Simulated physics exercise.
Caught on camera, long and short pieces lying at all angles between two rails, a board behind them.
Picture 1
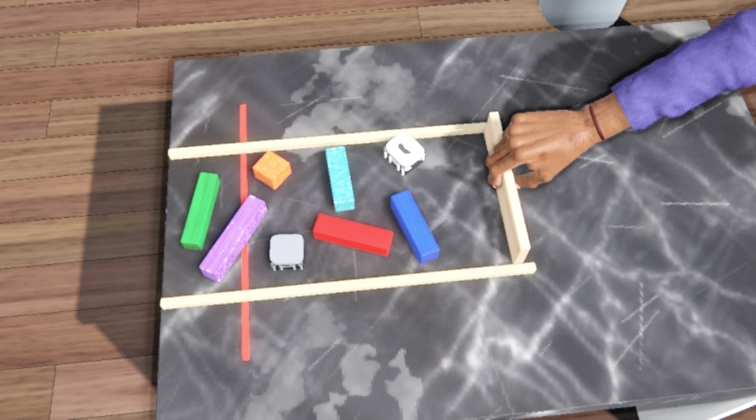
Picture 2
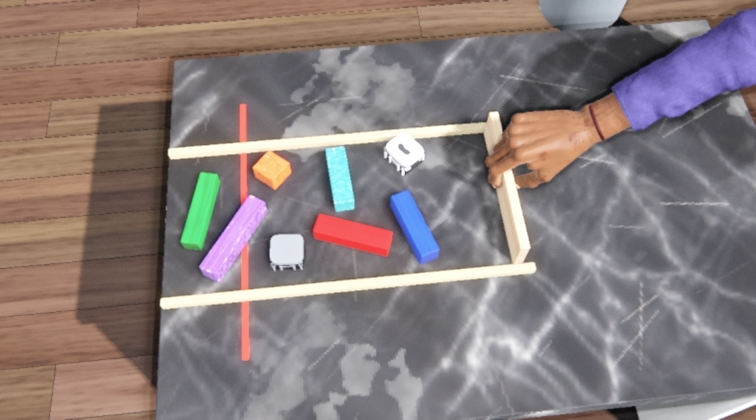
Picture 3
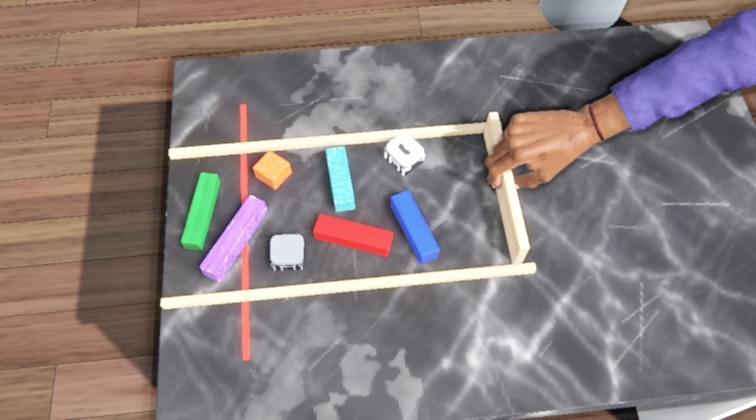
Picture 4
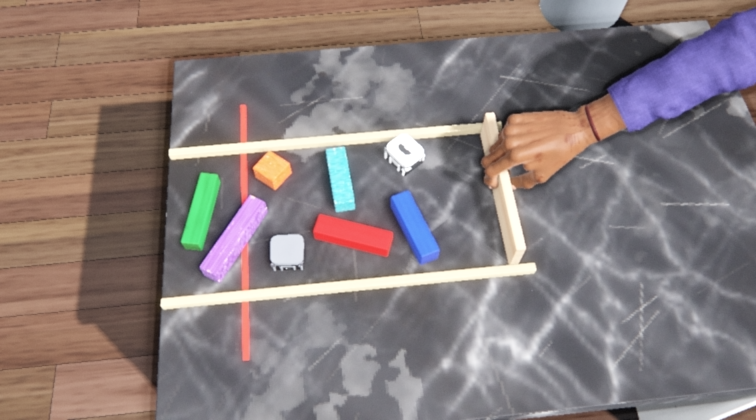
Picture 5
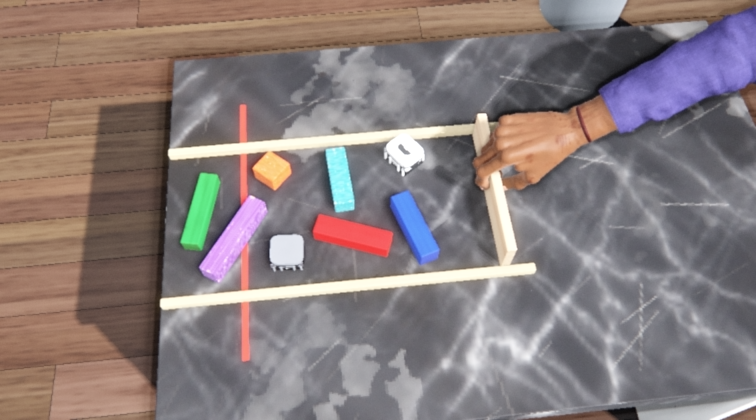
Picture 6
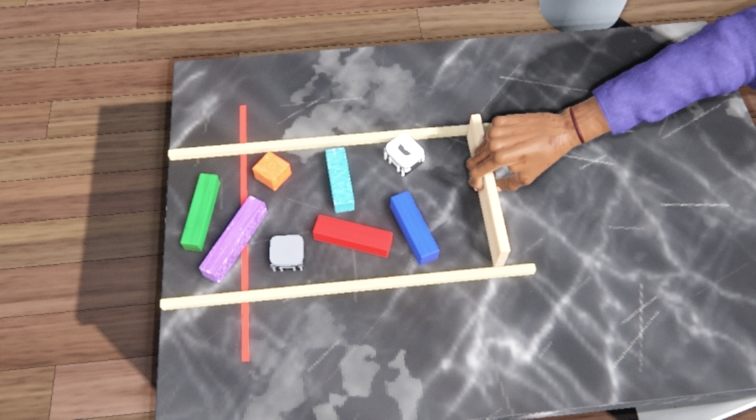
A hand reaching in from the right, its arm in a purple sleeve, slides a pale board slightly leftward between two light rails on a dark marbled table, seen from above. Green, purple, orange, turquoise, grey, red, blue and white pieces lie scattered from left to right, with a red strip crossing beneath near the left. The board starts still, then shifts slowly, touching none of the motionless pieces, while the view stays fixed.
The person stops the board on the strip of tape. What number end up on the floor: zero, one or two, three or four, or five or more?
Here the number that fall off is one or two.
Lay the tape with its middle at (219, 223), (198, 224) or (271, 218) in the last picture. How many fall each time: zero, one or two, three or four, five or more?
The falls would be either three or four; five or more; not one.
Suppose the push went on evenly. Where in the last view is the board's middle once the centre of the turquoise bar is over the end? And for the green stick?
About (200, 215), and (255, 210) for the other.
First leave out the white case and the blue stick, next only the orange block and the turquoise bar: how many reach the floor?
The counts: 0 and 0.
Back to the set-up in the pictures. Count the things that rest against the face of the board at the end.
That makes 2.
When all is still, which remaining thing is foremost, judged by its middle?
It is the purple bar.
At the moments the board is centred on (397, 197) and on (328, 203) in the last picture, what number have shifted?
At the one place 3, at the other 7.
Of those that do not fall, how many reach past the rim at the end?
It comes to 1.
Soon after, none off yet; green stick at rest near (201, 212); purple bar at rest near (235, 239); orange block at rest near (272, 171).
After that, none off yet; green stick at rest near (201, 212); purple bar at rest near (227, 236); orange block displaced about its own width near (249, 174).
In the end, the number that fall off is one or two; gone, green stick.
